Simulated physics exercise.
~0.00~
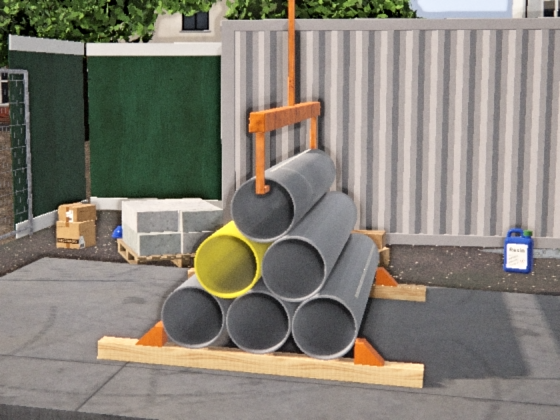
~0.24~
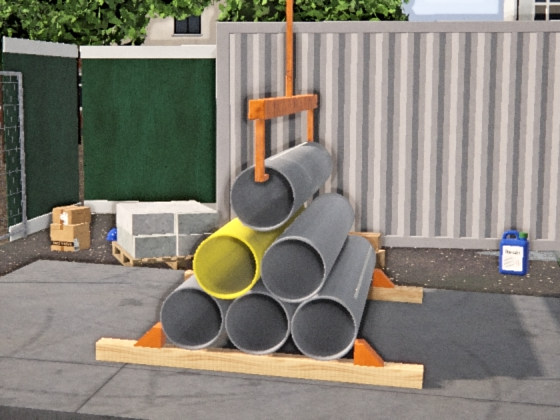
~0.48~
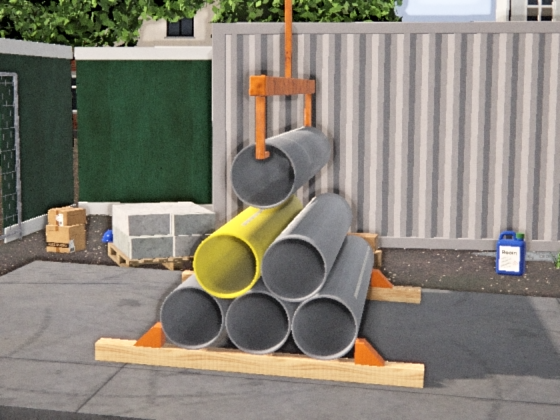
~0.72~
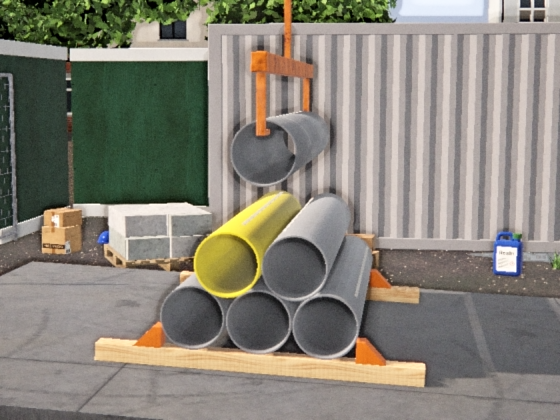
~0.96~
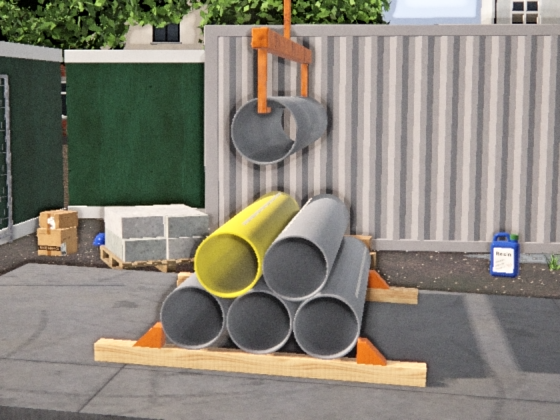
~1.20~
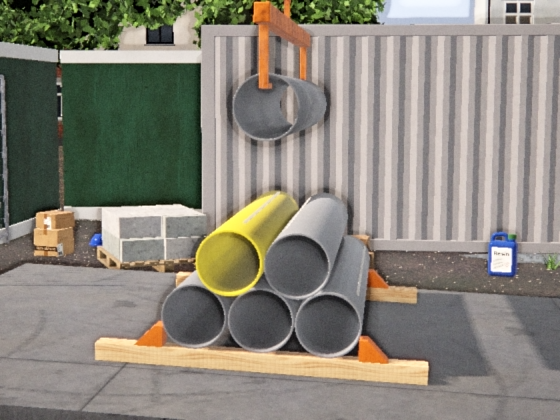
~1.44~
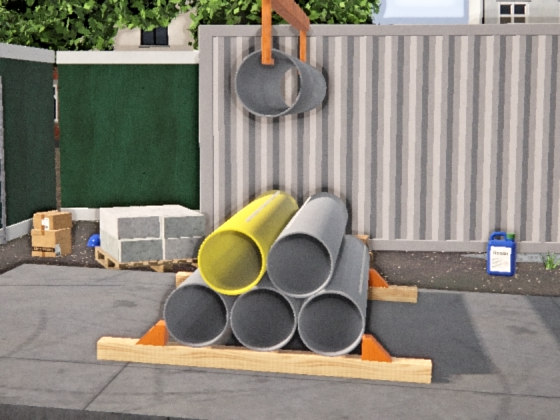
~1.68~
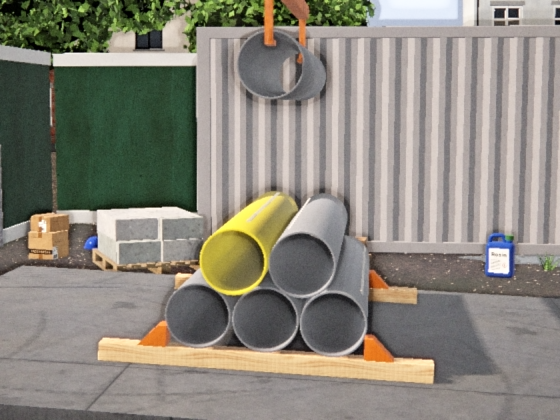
An orange lifting beam hoisted the top grey pipe straight up off a stacked pyramid of pipes on wooden bearers, carrying it high in front of a corrugated fence, while the yellow pipe and the four grey ones left below stayed in place.
